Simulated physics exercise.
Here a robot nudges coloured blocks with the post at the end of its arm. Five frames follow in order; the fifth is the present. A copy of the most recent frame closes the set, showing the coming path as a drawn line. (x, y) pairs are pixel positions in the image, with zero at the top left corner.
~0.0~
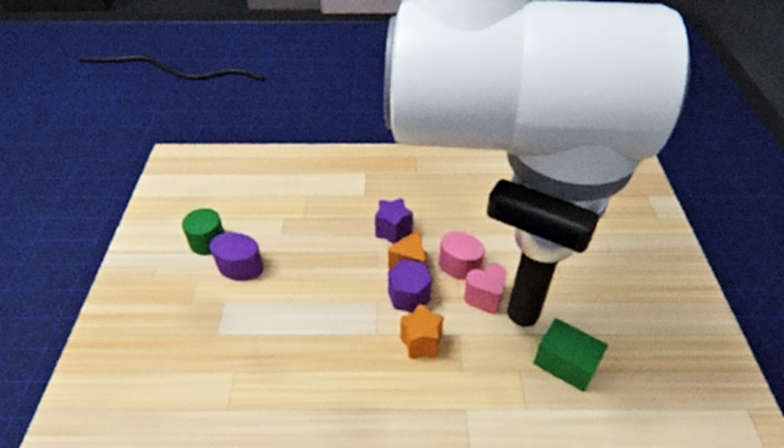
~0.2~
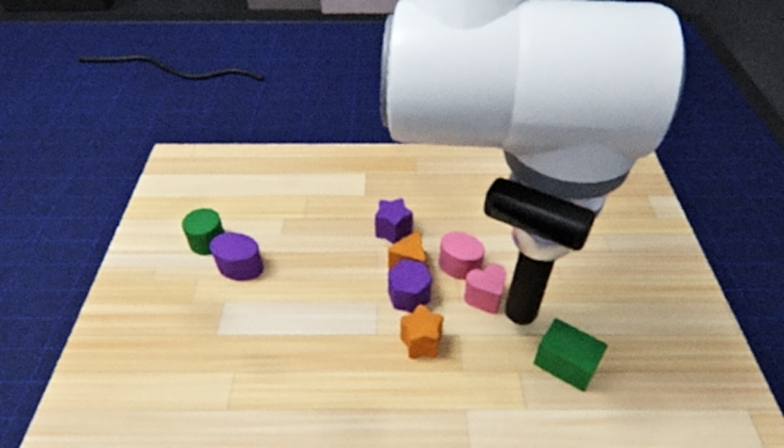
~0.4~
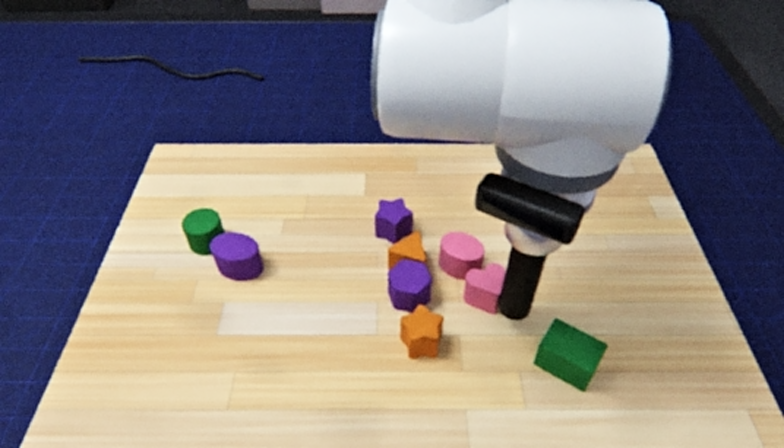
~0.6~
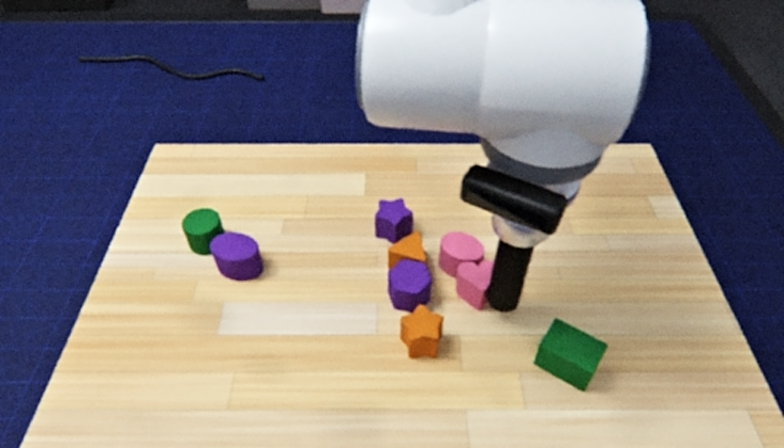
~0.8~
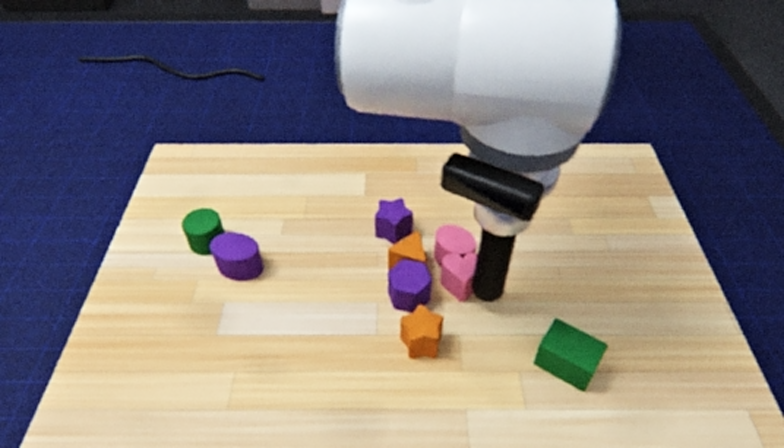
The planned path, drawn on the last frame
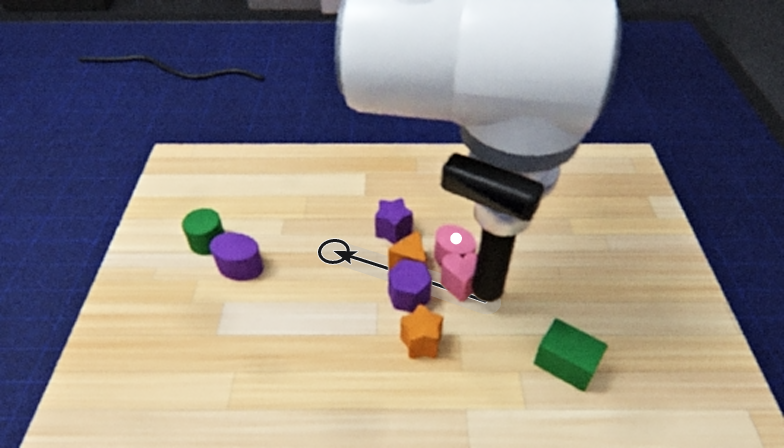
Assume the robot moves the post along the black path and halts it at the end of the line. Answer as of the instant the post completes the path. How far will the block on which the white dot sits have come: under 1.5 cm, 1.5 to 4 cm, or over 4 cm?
It shifts by 1.5 to 4 cm.
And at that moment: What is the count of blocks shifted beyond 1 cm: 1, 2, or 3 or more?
I'd say three or more blocks get moved.
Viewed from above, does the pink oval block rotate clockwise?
Yes, I think so.
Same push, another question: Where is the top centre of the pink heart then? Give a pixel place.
It ends at (414, 231).
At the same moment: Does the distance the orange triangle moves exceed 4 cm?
I expect so.
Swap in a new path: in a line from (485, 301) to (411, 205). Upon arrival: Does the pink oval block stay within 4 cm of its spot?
Final answer: No.
The line goes from (485, 301) directly to (334, 251); the dot is on the pink oval block.
On the path given first. One third of the way, post at (433, 271); purple six-sided block at (403, 276), turned 10° anticlockwise; orange triangle at (395, 242); pink oval block at (441, 219), turned 45° clockwise; pink heart at (423, 240), turned 40° clockwise.
Two thirds of the way, post at (382, 255); purple six-sided block at (387, 277), turned 45° anticlockwise; orange triangle at (365, 229), turned 60° clockwise; pink oval block at (440, 217), turned 50° clockwise; pink heart at (414, 231), turned 65° clockwise.
At the end, post at (333, 239); purple six-sided block at (387, 277), turned 45° anticlockwise; orange triangle at (339, 211), turned 110° clockwise; pink oval block at (440, 217), turned 50° clockwise; pink heart at (414, 231), turned 65° clockwise.
